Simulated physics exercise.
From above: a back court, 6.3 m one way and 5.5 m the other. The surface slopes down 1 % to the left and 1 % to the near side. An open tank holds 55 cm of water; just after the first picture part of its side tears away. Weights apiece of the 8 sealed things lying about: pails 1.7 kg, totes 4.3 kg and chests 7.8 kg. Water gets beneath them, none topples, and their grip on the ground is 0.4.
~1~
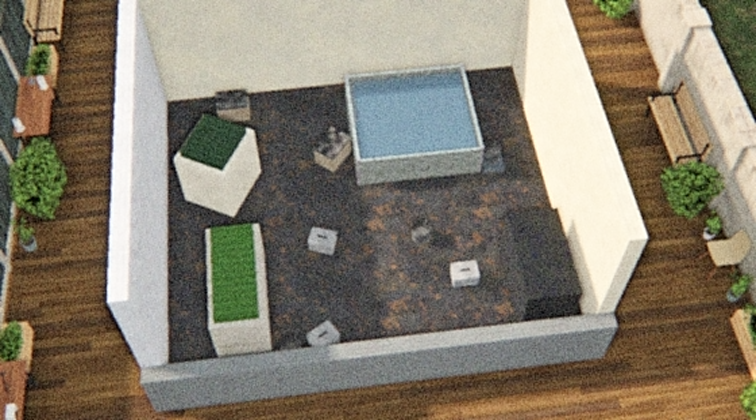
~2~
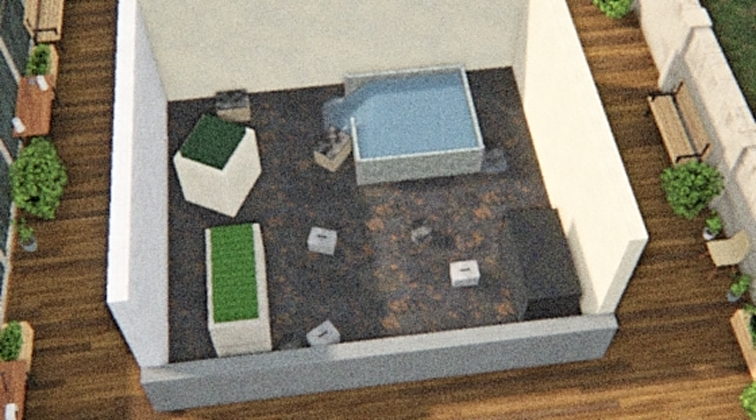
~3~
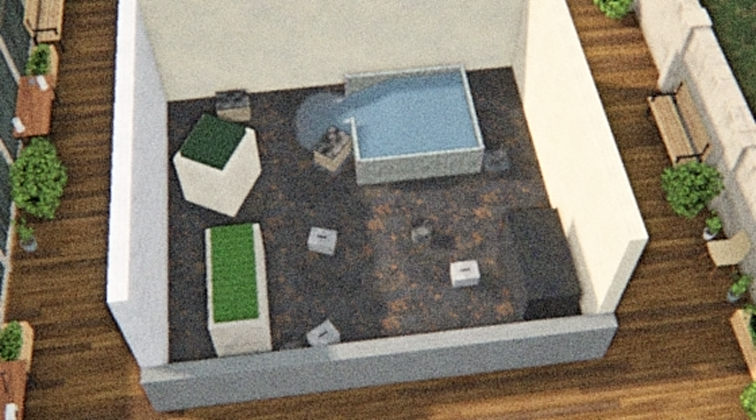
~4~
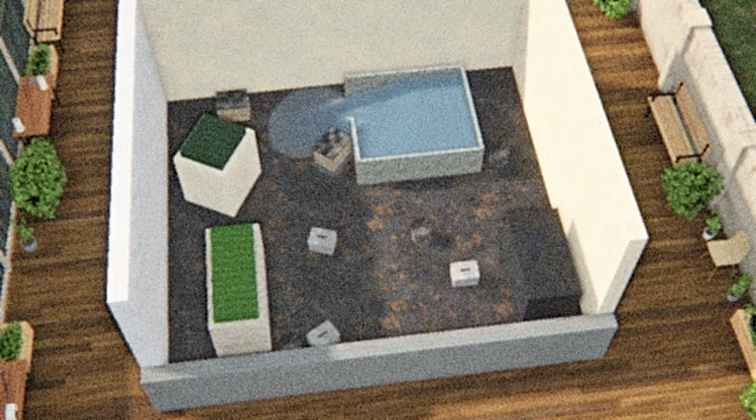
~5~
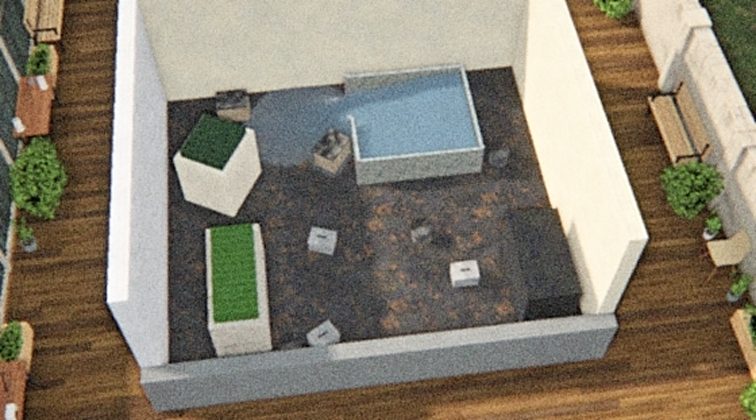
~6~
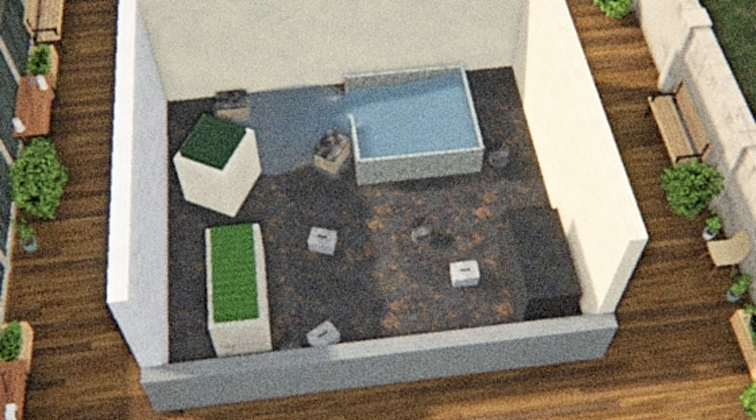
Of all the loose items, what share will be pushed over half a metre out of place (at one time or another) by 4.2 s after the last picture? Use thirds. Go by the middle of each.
That comes to not even a third.
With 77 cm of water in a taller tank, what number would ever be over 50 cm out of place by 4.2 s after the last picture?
Then 4.
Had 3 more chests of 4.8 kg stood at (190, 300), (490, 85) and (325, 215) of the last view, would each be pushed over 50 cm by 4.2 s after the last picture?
In turn: Over, under, short of it.
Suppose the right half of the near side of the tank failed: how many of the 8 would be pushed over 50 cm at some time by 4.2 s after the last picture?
In that case 5 of them.
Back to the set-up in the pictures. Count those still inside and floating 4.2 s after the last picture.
I count 2.
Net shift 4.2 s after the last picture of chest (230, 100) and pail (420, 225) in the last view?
In turn: 150 cm, 0 cm.
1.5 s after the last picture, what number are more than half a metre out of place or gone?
I count 1.
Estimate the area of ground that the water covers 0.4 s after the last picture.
About 8.5 m2.
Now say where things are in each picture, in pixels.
In the first frame, a pail at (492, 147), on the bottom; a chest at (333, 142), on the bottom; water covers 3.5 m2; 0 of 8 have shifted.
In the second frame, a pail at (495, 149) rests on the ground, 5 cm from its start; a chest at (333, 142), on the bottom; 4.0 m2 under water; 1 of 8 have shifted.
In the third frame, a pail at (499, 150), on the bottom, 12 cm from its start; a chest at (333, 142) rests on the ground; water covers 4.6 m2; 1 of 8 have shifted.
In the fourth frame, a pail at (500, 149) rests on the ground, 15 cm from its start; a chest at (332, 143) rests on the ground; 5.4 m2 under water; 1 of 8 have shifted.
In the fifth frame, a pail at (500, 149), on the bottom, 15 cm from its start; a chest at (332, 144) rests on the ground, 3 cm from its start; water covers 6.3 m2; 1 of 8 have shifted.
In the sixth frame, a pail at (500, 149) rests on the ground, 15 cm from its start; a chest at (332, 145) rests on the ground, 6 cm from its start; 7.1 m2 under water; 2 of 8 have shifted.
Then, 0.4 s after the last picture 0 of 8 are over 50 cm from their spots; 0 afloat.
Then, 1.5 s after the last picture 1 of 8 are over 50 cm from their spots; 1 afloat.
Then, 2.8 s after the last picture 1 of 8 are over 50 cm from their spots; 1 afloat.
Then, 4.2 s after the last picture 1 of 8 are over 50 cm from their spots, and 1 have been at some point; 2 afloat.
